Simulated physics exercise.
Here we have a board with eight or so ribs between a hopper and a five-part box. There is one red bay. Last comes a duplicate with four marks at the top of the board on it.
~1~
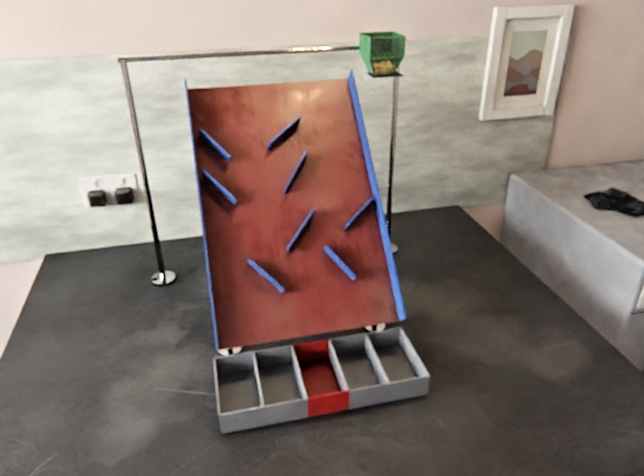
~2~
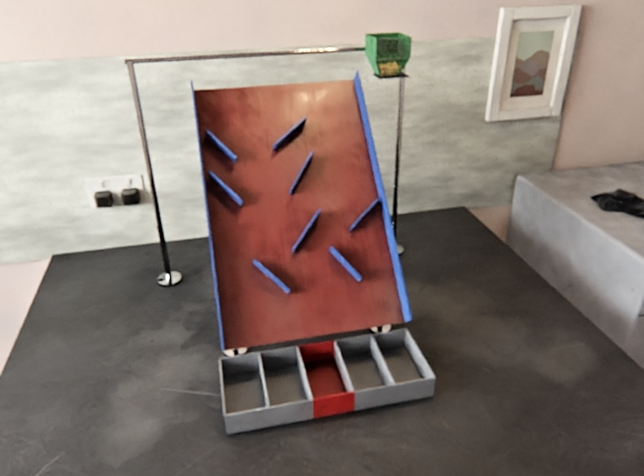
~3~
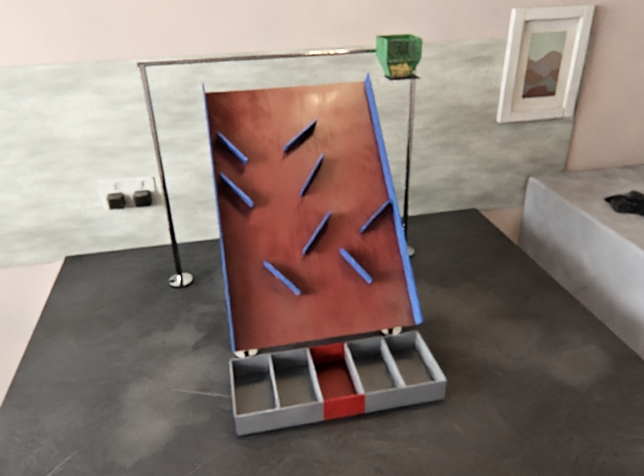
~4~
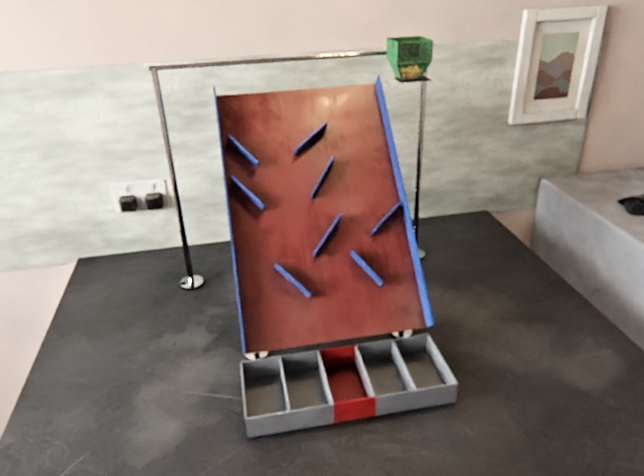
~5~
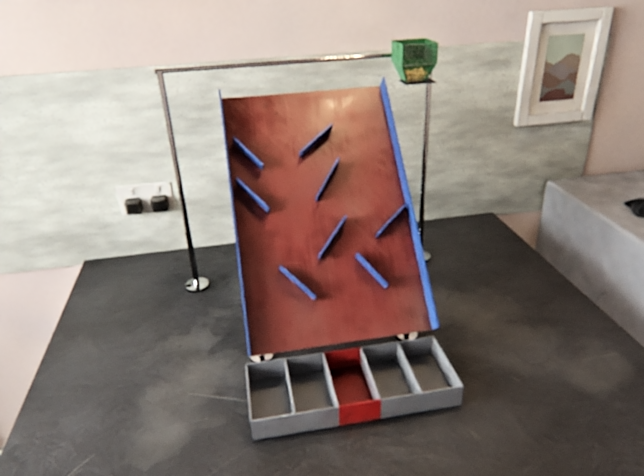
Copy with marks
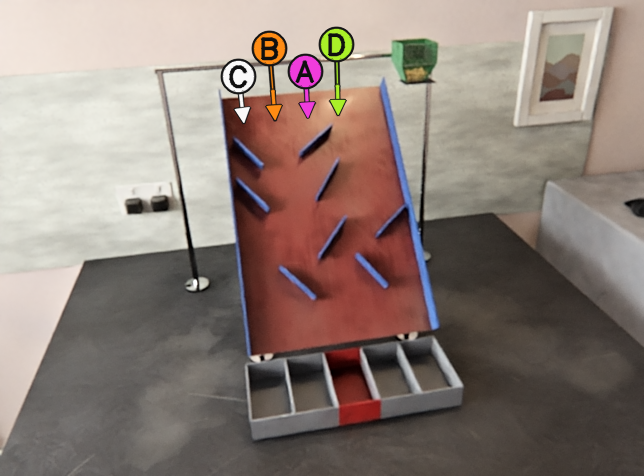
On a dark tabletop in a room with a pale grey and pinkish wall, seen from the front and slightly above, a tilted reddish-brown board stands before a thin metal frame. Blue ribs and side rails line the board, a green hopper hangs at upper right, and a grey five-part box with a red middle bay sits below. The camera shifts slightly left, sliding everything gently rightward, while the objects themselves stay still.
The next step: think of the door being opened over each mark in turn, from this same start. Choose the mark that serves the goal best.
It is C.
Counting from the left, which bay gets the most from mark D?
It is the fifth one.
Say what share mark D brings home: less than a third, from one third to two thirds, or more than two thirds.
Less than a third.
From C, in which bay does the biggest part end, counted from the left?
The third from the left.
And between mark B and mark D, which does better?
That would be B.
On the marked copy, mark A meets the board at (307, 112); mark B meets the board at (274, 114); mark C meets the board at (243, 117); mark D meets the board at (338, 109).
If A is chosen, roughly a third in the red bay, roughly two thirds in other bays, just a few outside the box.
If B is chosen, roughly a third in the red bay, roughly half in other bays, about a tenth outside the box.
If C is chosen, roughly two thirds in the red bay, roughly a third in other bays, just a few outside the box.
If D is chosen, roughly a quarter in the red bay, the larger part in other bays.
